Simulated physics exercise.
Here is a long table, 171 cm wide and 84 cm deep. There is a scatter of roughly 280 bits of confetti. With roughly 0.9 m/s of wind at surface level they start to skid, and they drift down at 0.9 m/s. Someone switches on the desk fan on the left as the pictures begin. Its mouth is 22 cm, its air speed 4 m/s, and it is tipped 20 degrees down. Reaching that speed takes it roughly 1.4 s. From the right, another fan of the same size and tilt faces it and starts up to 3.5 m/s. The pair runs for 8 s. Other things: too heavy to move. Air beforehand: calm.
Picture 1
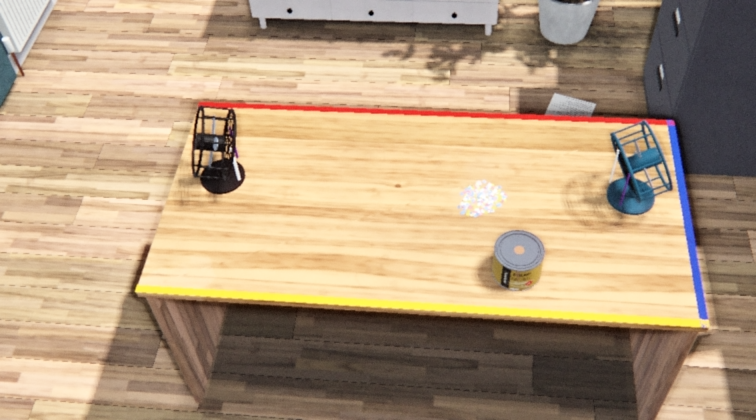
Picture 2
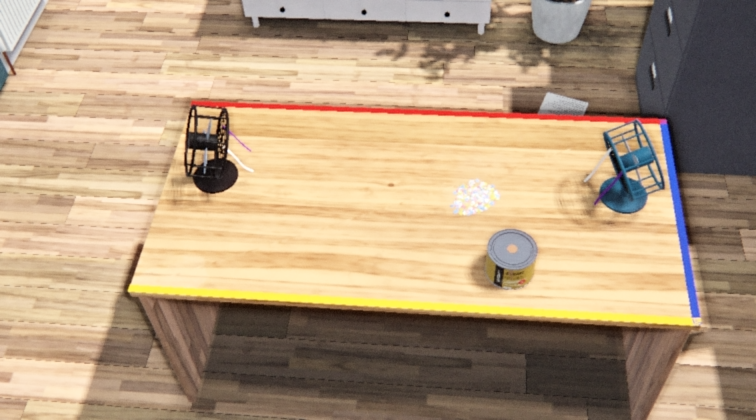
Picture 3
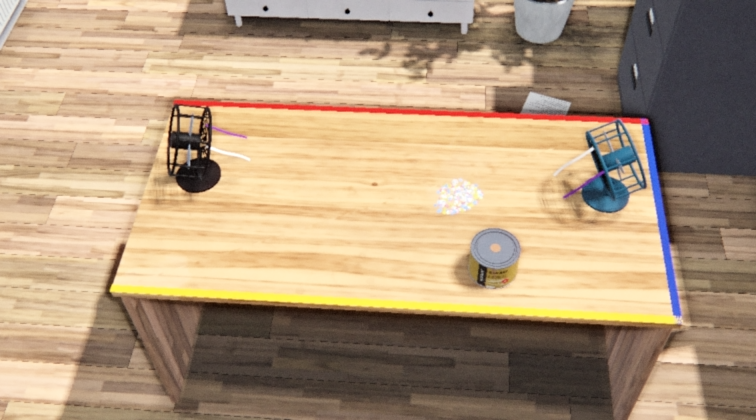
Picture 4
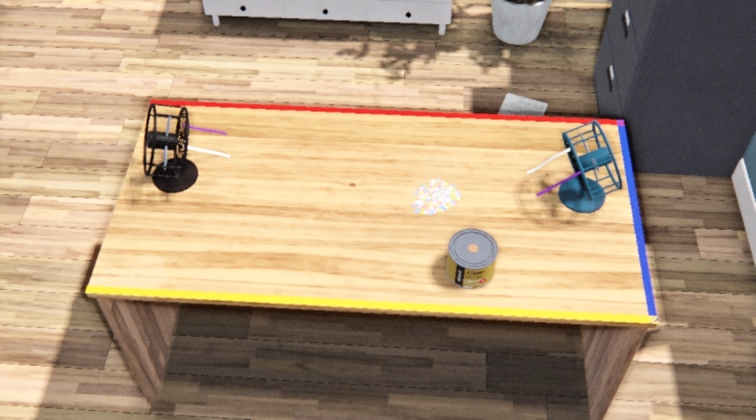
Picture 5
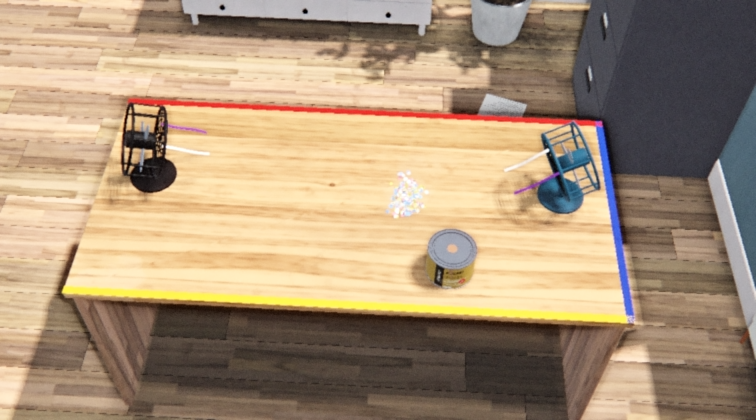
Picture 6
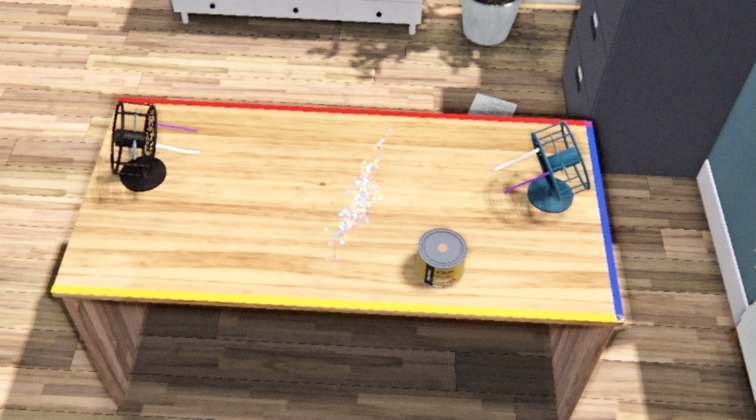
A wooden table with two facing desk fans blowing ribbons inward, white confetti lying still, then sliding left into a ragged streak.
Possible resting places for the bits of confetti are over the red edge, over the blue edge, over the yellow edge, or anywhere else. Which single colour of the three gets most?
Most go over the yellow edge.
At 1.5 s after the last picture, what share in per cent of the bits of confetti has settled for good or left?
Estimated share: Near 100 %.
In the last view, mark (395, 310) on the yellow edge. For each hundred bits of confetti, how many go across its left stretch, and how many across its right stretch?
70 % left, 0 % right.
Then, 0.5 s after the last picture, 22 % are still on the top, 55 % are over the yellow edge, 0 % over the blue edge and 22 % over the red edge; the middle of those left on the top is near (355, 241).
Then, 1.5 s after the last picture, 0 % are still on the top, 75 % are over the yellow edge, 0 % over the blue edge and 25 % over the red edge.
Then, 3.3 s after the last picture, 0 % are still on the top, 75 % are over the yellow edge, 0 % over the blue edge and 25 % over the red edge.
Then, 6.9 s after the last picture, at the end, 75 % are over the yellow edge, 0 % over the blue edge and 25 % over the red edge.
